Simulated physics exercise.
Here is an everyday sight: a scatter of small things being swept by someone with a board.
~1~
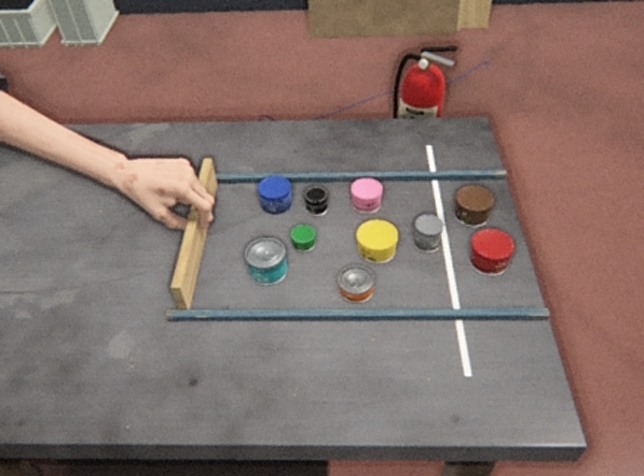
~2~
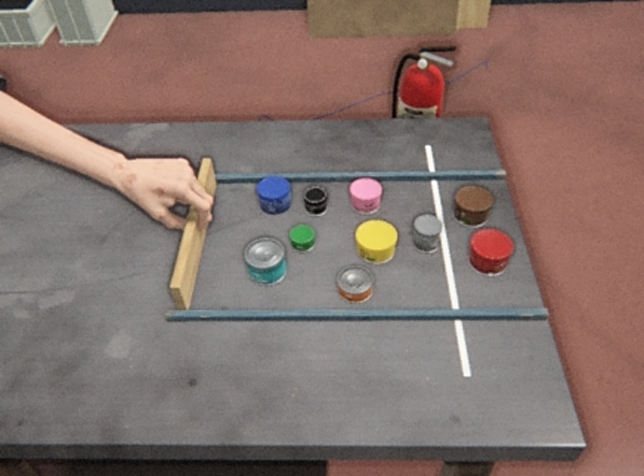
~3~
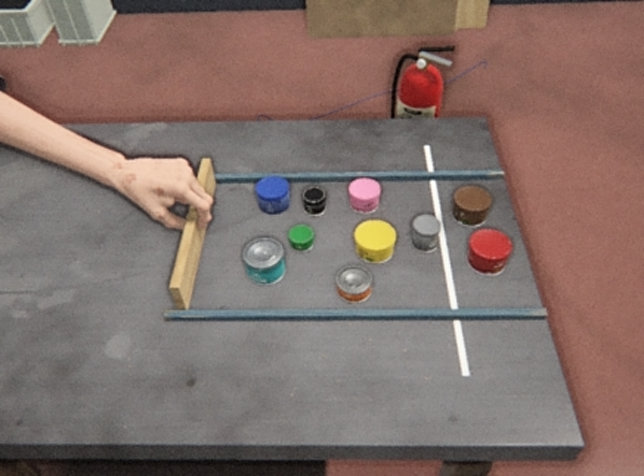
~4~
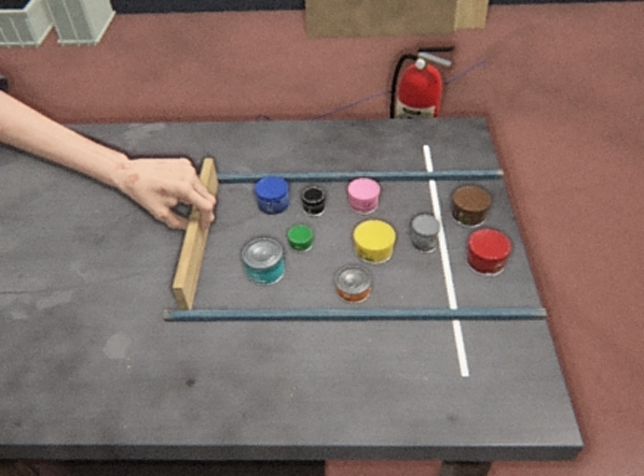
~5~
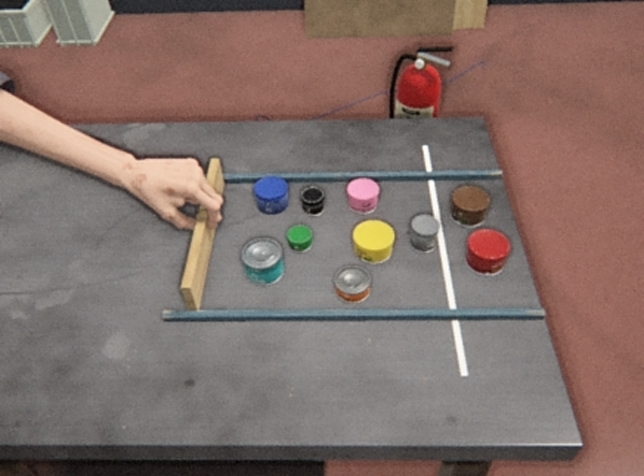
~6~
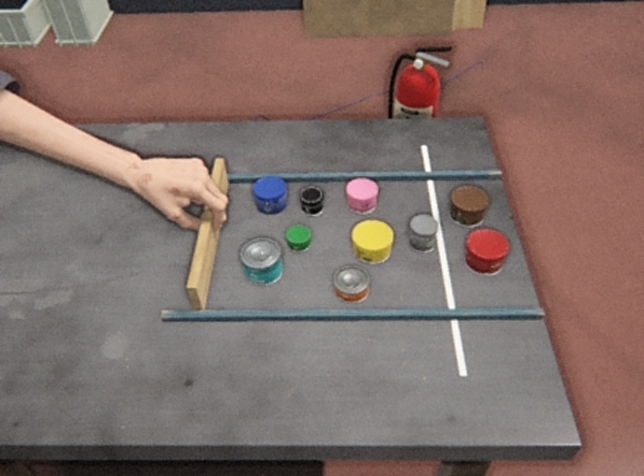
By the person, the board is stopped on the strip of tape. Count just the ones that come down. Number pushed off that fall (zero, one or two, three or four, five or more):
I expect no pieces to go over the edge.
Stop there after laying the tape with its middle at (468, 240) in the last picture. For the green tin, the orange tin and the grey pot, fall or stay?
In short: Green tin safe, orange tin safe, grey pot gone.
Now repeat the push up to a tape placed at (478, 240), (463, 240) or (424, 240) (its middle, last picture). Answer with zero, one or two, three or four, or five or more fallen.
Taking the three places in turn, it would be 3 or 4; either one or two; none.
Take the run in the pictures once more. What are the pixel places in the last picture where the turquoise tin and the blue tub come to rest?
The turquoise tin finishes at (466, 261); the blue tub finishes at (448, 183).
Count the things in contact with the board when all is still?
Result: 5 in all.
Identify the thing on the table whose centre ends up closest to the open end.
Ending up nearest is the grey pot.
Early on, none off yet; red tin at rest near (486, 253); brown tin at rest near (468, 207); grey pot at rest near (423, 234).
A while later, none off yet; red tin at rest near (486, 253); brown tin moving near (473, 207); grey pot travelled well along near (474, 228).
Finally, the number that fall off is zero.
